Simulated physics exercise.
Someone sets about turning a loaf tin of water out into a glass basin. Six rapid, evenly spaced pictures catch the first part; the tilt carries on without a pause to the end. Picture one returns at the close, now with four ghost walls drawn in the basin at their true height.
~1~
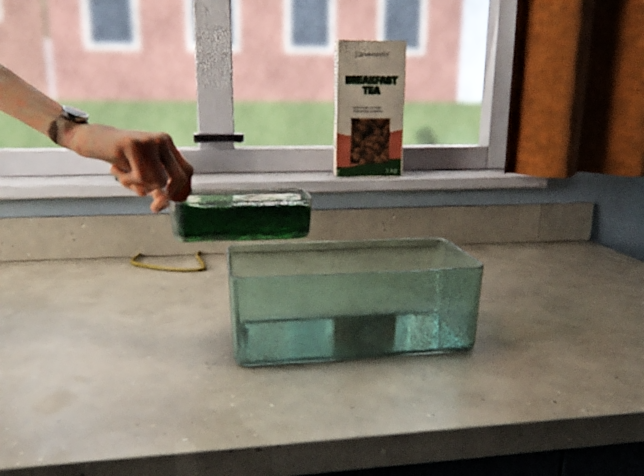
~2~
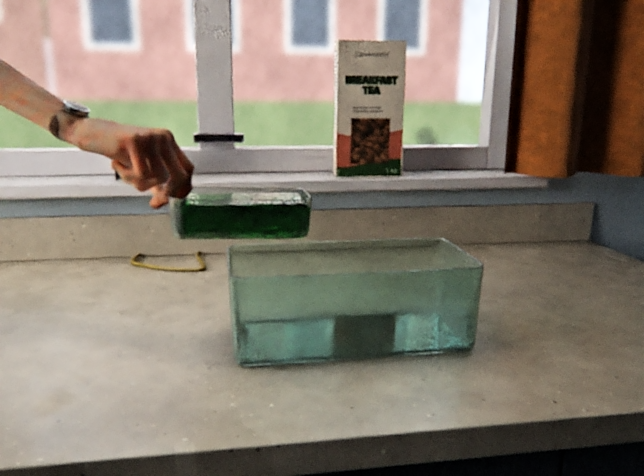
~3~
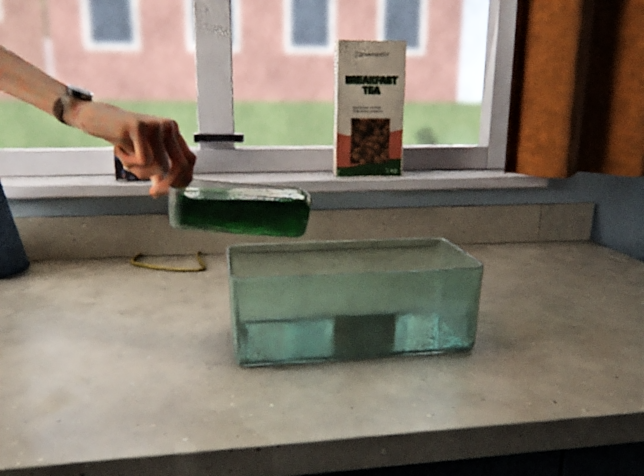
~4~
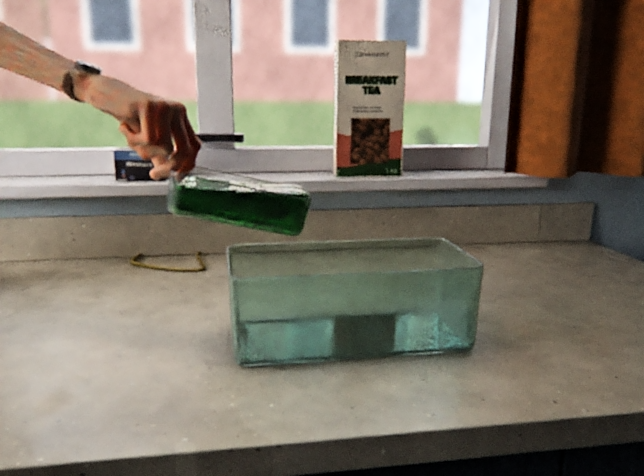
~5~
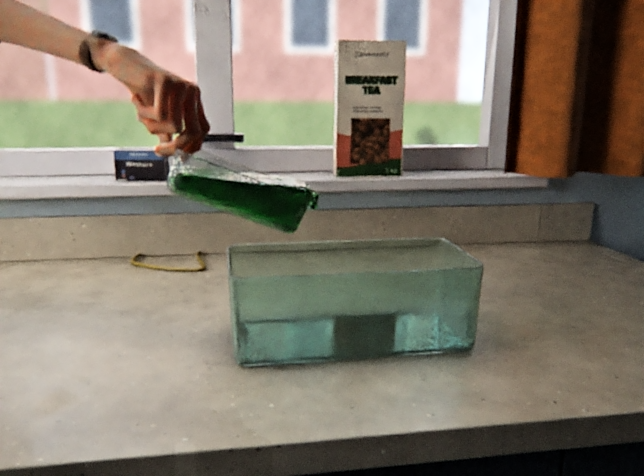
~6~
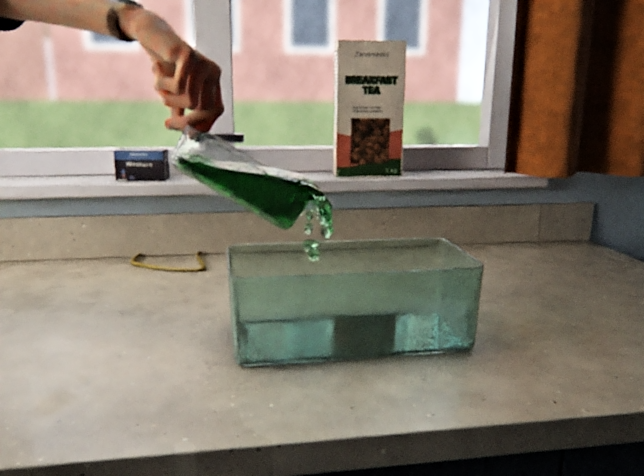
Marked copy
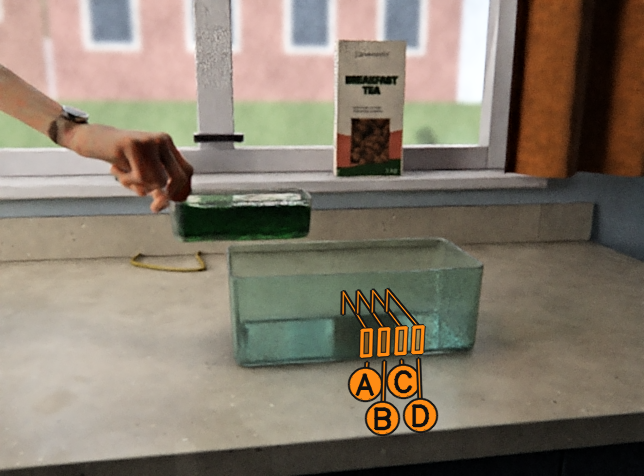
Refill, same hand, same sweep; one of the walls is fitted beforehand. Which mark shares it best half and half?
Place C.
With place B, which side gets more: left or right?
The right side.
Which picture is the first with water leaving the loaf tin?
In picture 4.
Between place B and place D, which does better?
It is B.
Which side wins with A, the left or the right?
More ends on the right.
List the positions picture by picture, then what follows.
Upright, lip at (306, 193); basin from (234, 364) to (473, 348); nothing has left yet.
Upright, lip at (306, 193); nothing has left yet.
Tipped about 6°, lip at (306, 193); nothing has left yet.
Tipped about 12°, lip at (306, 193); water is over the lip, down to (306, 193).
Tipped about 21°, lip at (306, 193); water is over the lip, down to (311, 203).
Tipped about 32°, lip at (306, 193); water is over the lip, down to (311, 254).
On the marked copy, A at (367, 362); B at (384, 361); C at (401, 360); D at (418, 359).
With A, about 20 % ends left of the wall and 79 % right of it.
With B, about 30 % ends left of the wall and 68 % right of it.
With C, about 48 % ends left of the wall and 50 % right of it.
With D, about 81 % ends left of the wall and 18 % right of it.
